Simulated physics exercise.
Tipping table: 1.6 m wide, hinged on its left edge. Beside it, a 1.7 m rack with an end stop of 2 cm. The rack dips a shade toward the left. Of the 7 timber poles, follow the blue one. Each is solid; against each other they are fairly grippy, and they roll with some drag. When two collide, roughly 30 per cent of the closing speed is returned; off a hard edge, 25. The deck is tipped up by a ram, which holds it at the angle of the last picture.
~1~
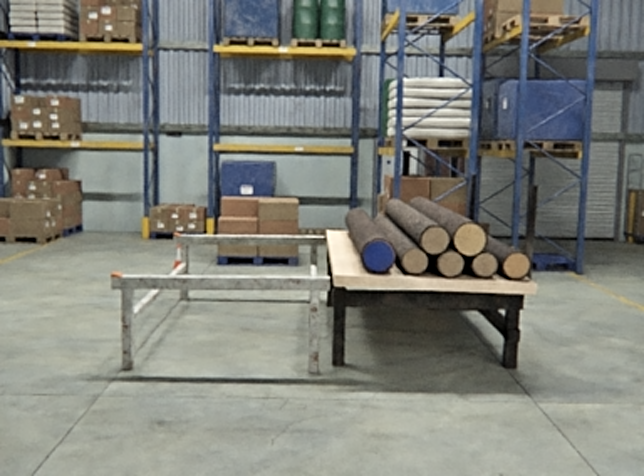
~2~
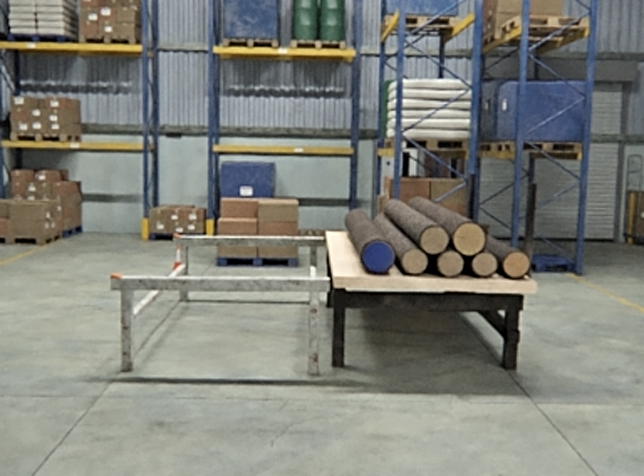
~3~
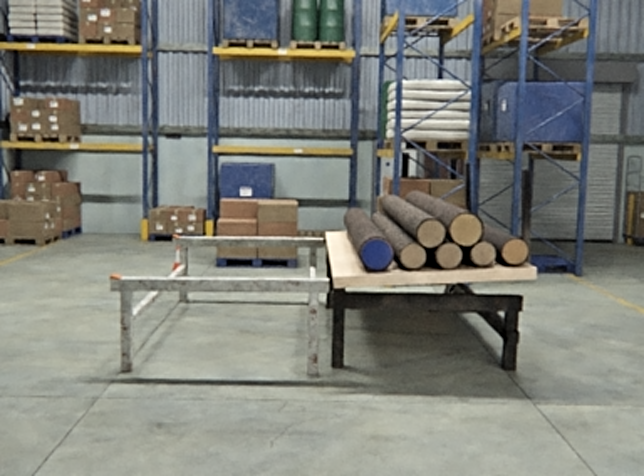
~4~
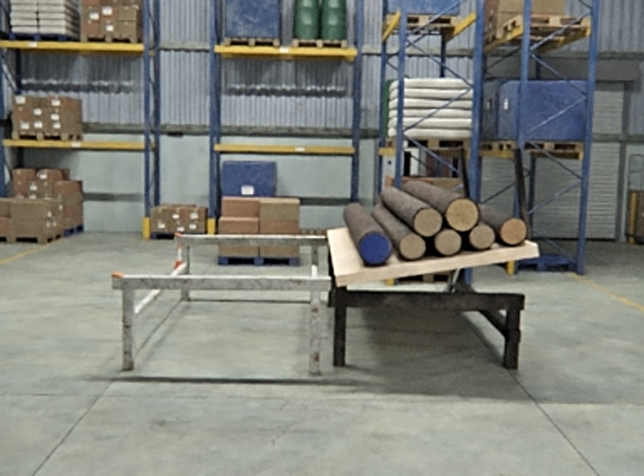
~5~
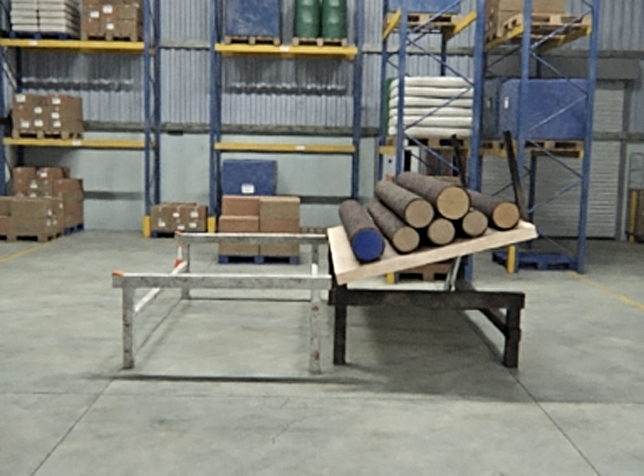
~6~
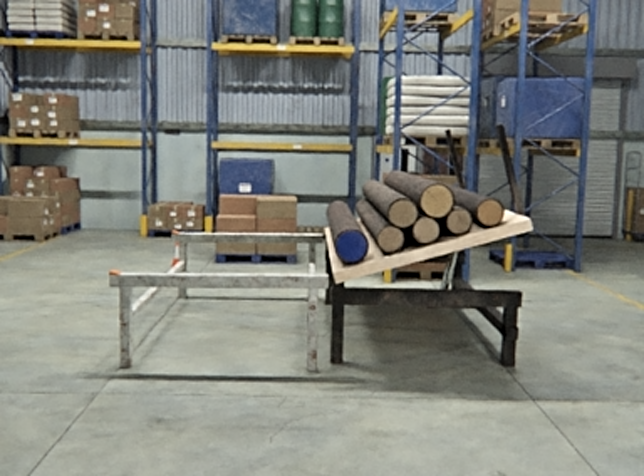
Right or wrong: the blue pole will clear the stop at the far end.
Right.
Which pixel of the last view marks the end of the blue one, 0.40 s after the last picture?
Position: About (304, 258).
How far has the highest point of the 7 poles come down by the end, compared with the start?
20 cm.
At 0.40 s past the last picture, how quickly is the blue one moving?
Near 1.0 m/s.
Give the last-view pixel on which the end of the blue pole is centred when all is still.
(13, 349).
Then, 0.4 s past the sixth picture, blue is on the rack, 155 cm from the rack's far end, rolling left; 0 past the stop so far.
Then, 0.9 s past the sixth picture, blue is on the rack, 100 cm from the rack's far end, rolling left; 0 past the stop so far.
Then, 1.4 s past the sixth picture, blue is on the rack, 40 cm from the rack's far end, rolling left; 0 past the stop so far.
Then, 2.0 s past the sixth picture, blue is over the stop and falling; 1 past the stop so far.
Finally (4.7 s after the last picture), blue is beyond the stop, on the ground; 4 past the stop so far.
